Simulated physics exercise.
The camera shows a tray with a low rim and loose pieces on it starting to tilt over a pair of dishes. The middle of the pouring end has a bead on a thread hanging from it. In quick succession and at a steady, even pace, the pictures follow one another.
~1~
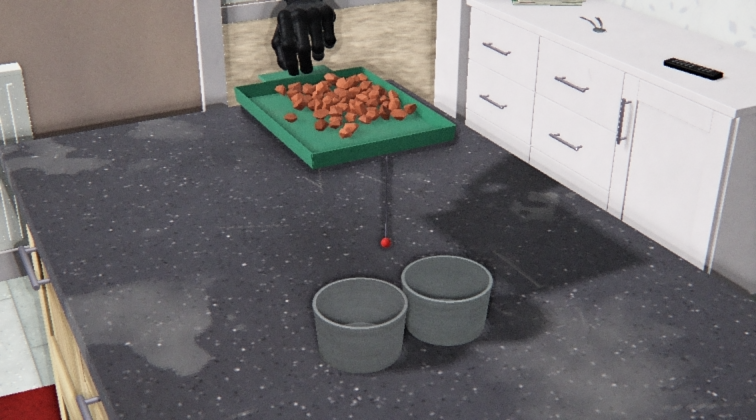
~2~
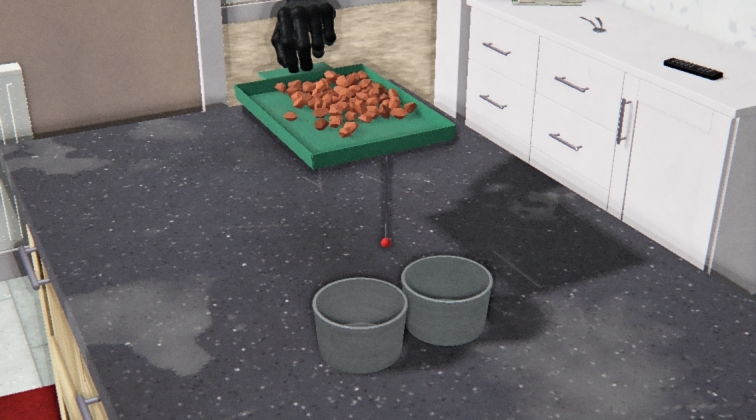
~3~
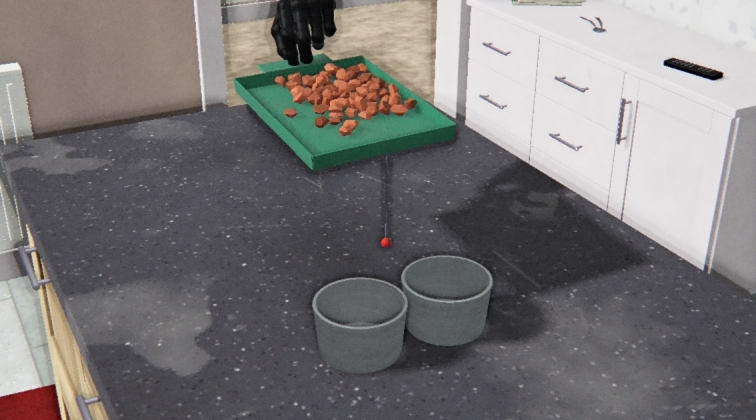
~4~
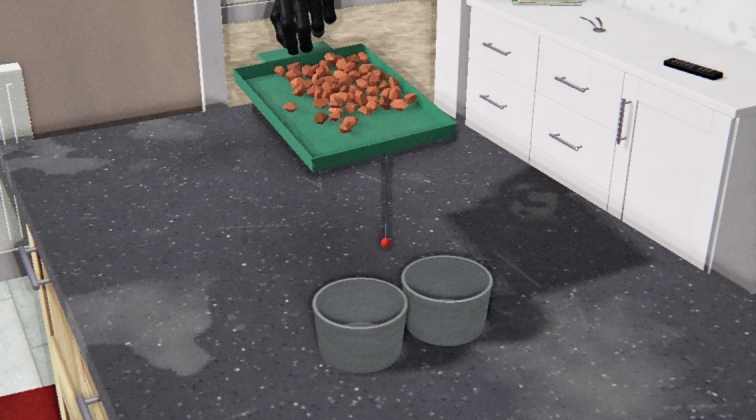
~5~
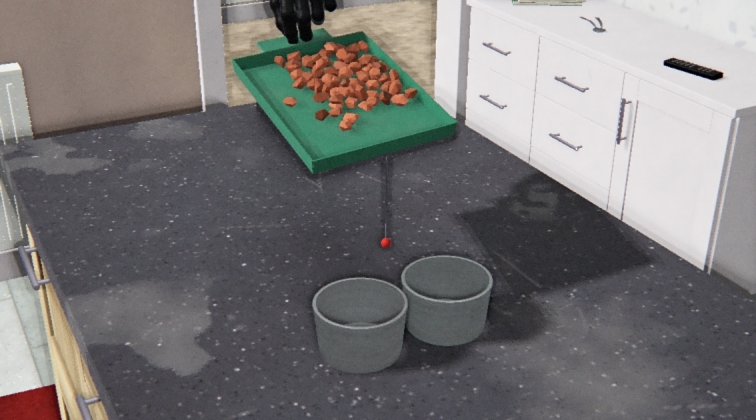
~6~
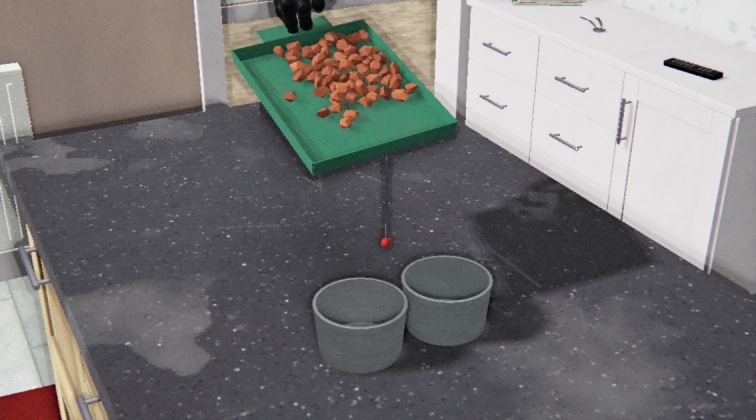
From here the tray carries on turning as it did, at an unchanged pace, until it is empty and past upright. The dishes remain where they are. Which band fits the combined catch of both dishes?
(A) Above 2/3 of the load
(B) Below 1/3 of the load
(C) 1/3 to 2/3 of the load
C, 1/3 to 2/3 of the load.
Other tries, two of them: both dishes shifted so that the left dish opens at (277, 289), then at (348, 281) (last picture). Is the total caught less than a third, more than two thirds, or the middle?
First the middle third, then above two thirds.
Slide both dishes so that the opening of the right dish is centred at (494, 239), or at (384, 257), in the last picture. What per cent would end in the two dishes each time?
About 10 per cent, then about 40 per cent.
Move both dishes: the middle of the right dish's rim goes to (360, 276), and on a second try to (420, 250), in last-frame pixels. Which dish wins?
Taking them in turn, it's the one to the right and then the one to the left.
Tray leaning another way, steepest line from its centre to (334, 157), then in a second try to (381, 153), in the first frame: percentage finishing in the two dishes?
That comes to 30 per cent the first time and 80 per cent the second.
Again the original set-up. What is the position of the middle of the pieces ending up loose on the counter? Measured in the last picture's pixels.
(308, 314), roughly.
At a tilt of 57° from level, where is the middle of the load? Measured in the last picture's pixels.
Near the pixel (355, 136).
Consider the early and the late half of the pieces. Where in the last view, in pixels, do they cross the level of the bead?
Early half: (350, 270); late half: (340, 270).
Soon after the last picture, tray tipped steeply; most on the tray; a small part in the air.
A little later, tray tipped right over; about half on the tray; about a quarter in the left dish; a stray few in the right dish; a small part outside both; a small part in the air.
Later still, tray tipped past a quarter turn; about half in the left dish; a small part in the right dish; about half outside both.
At rest, tray tipped past a quarter turn; about half in the left dish; a small part in the right dish; about half outside both.
